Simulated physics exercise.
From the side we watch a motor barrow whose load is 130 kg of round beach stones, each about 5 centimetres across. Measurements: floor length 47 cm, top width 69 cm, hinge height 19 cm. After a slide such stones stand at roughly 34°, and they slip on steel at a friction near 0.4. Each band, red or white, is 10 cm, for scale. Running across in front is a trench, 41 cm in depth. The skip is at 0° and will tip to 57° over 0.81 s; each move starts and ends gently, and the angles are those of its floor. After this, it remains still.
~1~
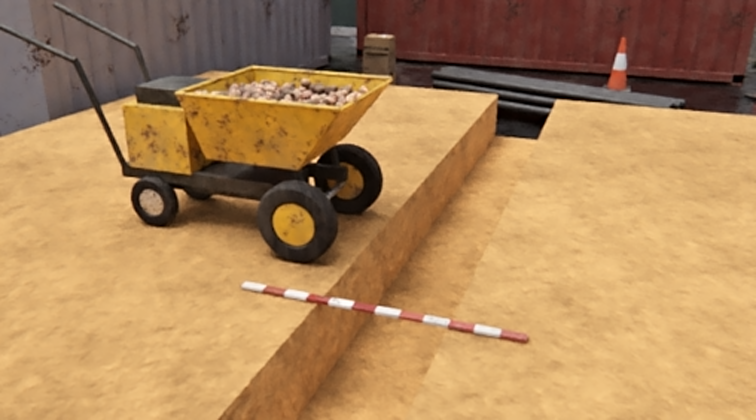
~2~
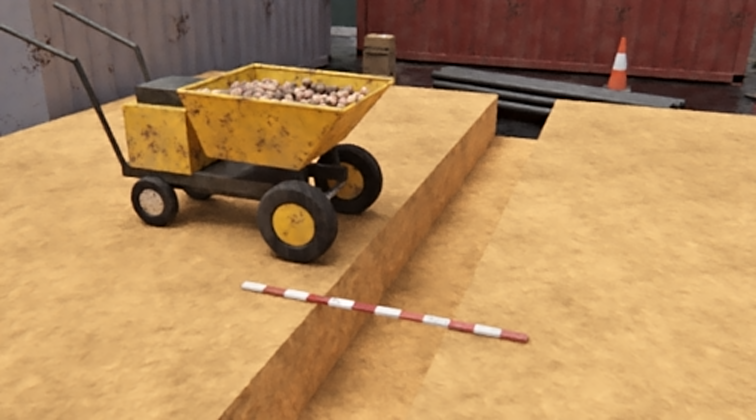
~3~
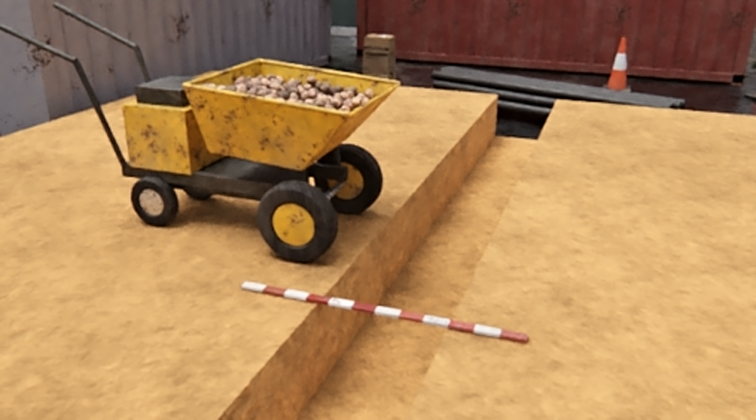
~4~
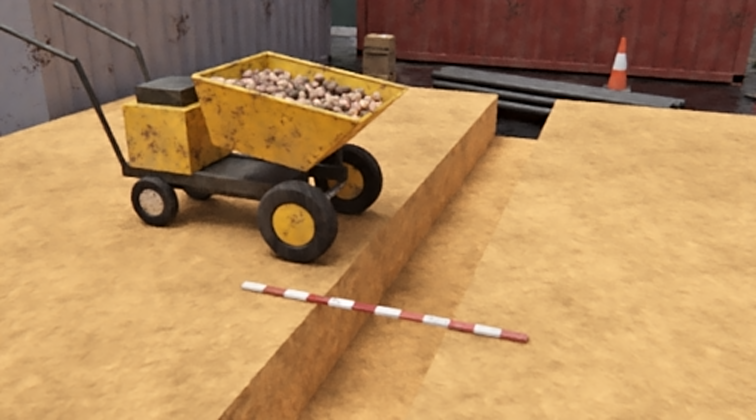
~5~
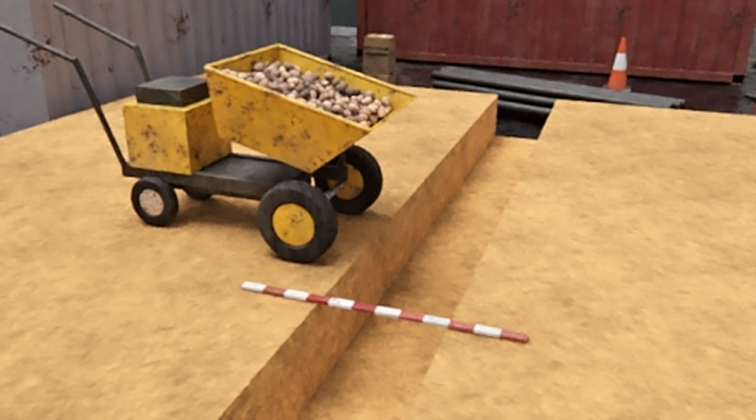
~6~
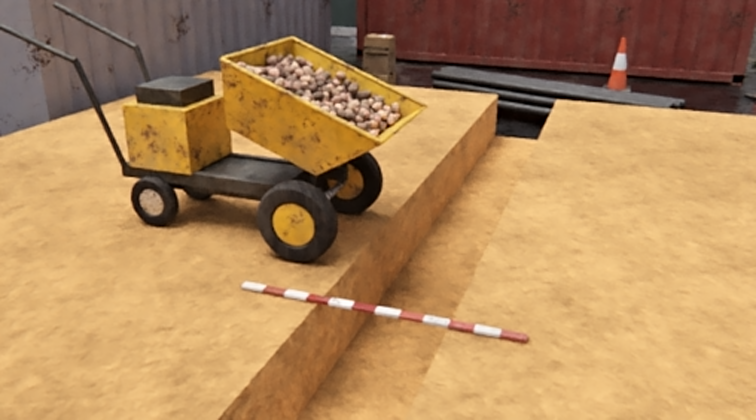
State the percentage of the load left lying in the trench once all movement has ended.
The share left there is about 43 per cent.
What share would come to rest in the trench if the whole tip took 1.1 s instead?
Close to 50 percent, then.
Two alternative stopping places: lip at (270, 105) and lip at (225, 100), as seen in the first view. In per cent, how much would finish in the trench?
Near 70 then near 50 percent.
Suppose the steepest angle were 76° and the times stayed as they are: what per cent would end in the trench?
Trench share: Approx. 60%.
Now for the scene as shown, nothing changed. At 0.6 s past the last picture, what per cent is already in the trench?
Some 10 per cent.
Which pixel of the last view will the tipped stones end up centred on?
Look at roughly (465, 316).
Then, 0.3 s after the last picture the floor is at 48°, 100 % in the skip; the foremost stones are at (416, 170).
Then, 0.6 s after the last picture the floor is at 57°, 91 % in the skip, 9 % in the trench, 1 % past the trench; the foremost stones are at (482, 230).
Then, 0.9 s after the last picture the floor is at 57°, 56 % in the skip, 18 % in the trench, 26 % past the trench; the foremost stones are at (597, 266).
Then, 2.9 s after the last picture the floor is at 57°, 28 % in the skip, 43 % in the trench, 28 % past the trench; the foremost stones are at (716, 270).
